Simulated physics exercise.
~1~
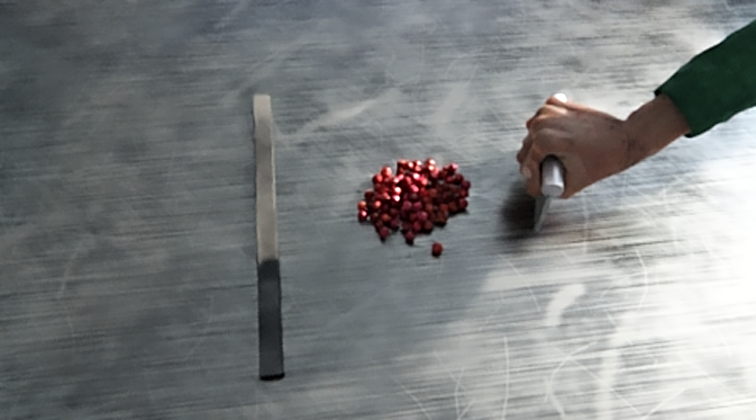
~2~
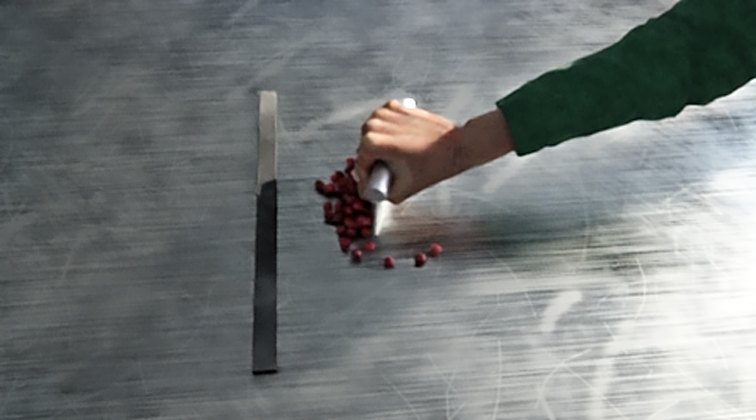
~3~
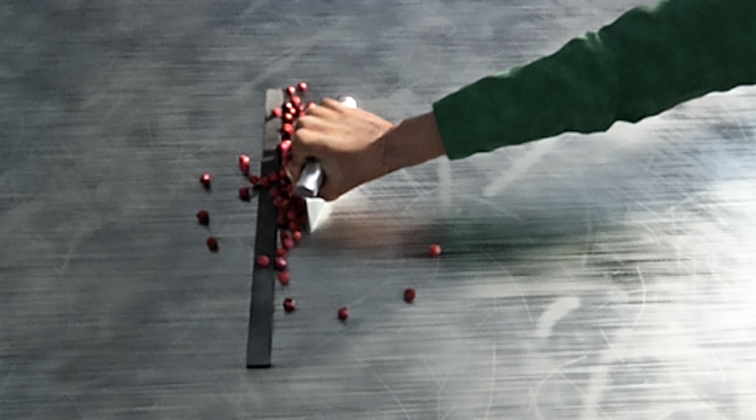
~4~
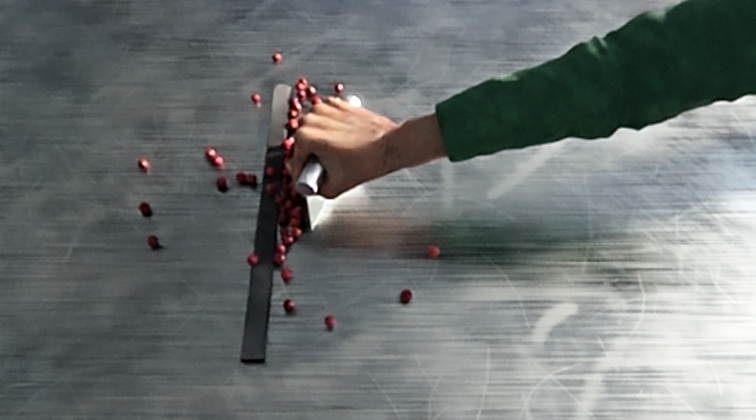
A hand slides a scraper left, pushing red berries against a dark strip and scattering some past it.
